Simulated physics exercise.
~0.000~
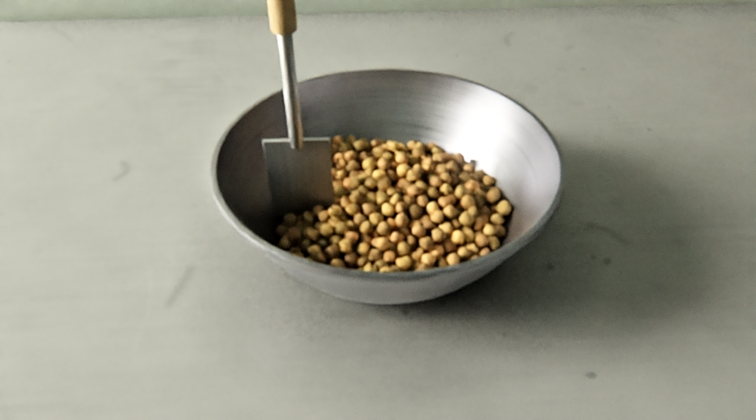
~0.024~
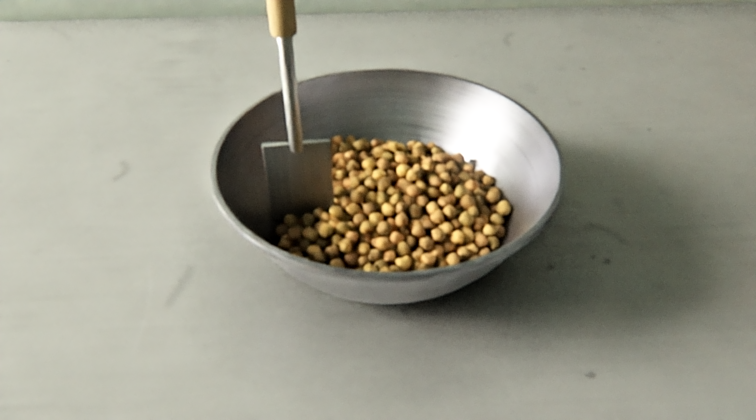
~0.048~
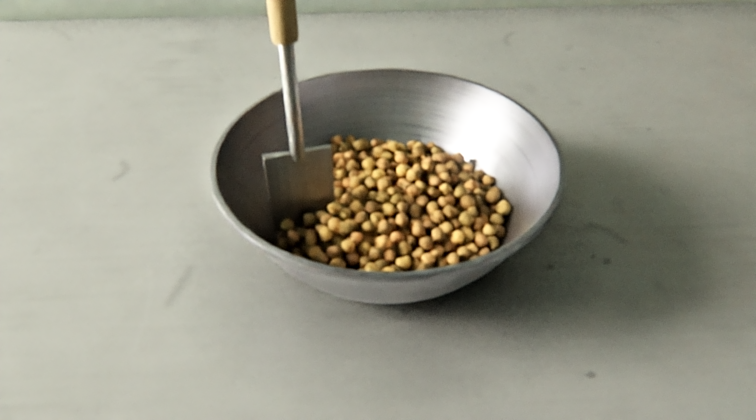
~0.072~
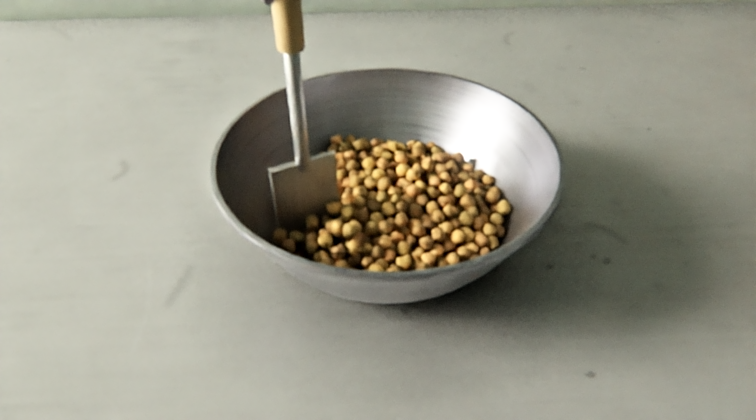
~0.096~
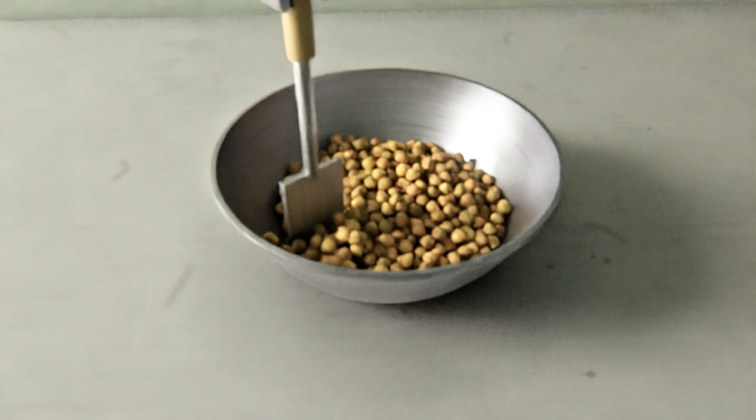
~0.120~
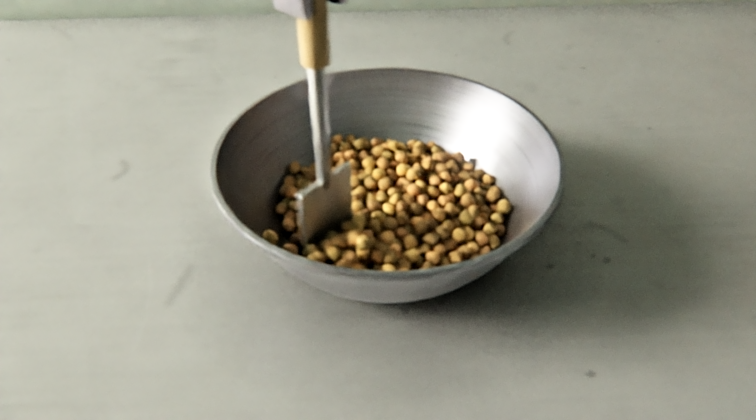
To begin with, a flat metal paddle with a wooden handle stands upright at the left side of a metal bowl heaped with dried chickpeas. It moves slowly at first, then faster, curving toward the viewer and rightward while turning, pushing nearby chickpeas as the bowl stays still.
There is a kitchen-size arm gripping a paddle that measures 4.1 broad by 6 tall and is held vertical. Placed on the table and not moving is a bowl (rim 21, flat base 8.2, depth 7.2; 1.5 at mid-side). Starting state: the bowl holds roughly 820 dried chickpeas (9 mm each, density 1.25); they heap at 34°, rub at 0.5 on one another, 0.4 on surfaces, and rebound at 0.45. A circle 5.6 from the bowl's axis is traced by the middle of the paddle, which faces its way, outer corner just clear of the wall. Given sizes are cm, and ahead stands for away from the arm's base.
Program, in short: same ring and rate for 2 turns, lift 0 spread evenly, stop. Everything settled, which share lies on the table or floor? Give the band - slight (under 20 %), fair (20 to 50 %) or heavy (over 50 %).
Band: Slight.
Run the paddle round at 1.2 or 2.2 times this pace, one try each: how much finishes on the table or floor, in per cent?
It would be about 10 and 40 percent respectively.
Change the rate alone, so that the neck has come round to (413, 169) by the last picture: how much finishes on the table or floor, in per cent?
It comes to around 35 percent.
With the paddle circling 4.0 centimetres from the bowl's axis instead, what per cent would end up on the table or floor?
Then some 0 percent.
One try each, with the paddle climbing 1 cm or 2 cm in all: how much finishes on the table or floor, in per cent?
Try one: Around 0 %; try two: Around 0 %.
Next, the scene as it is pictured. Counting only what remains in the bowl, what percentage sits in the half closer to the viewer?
Around 60 percent of it.
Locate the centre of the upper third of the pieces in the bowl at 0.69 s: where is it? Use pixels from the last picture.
Centre of upper third: Approx. (301, 162) px.
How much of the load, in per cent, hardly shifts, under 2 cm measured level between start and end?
About 15 per cent.
After 0.69 s, 312° round, highest piece 9 above the table; 817 in the bowl, 5 on the table or floor, 2 in flight or on the tool.
After 1.25 s, 218° round, highest piece 9 above the table; 802 in the bowl, 20 on the table or floor, 2 in flight or on the tool.
After 1.74 s, 0° round, highest piece 7 above the table; 791 in the bowl, 33 on the table or floor.
After 2.44 s, 0° round, highest piece 7 above the table; 791 in the bowl, 33 on the table or floor.
In the end, 791 in the bowl, 33 on the table or floor. That is 4 % on the table or floor.
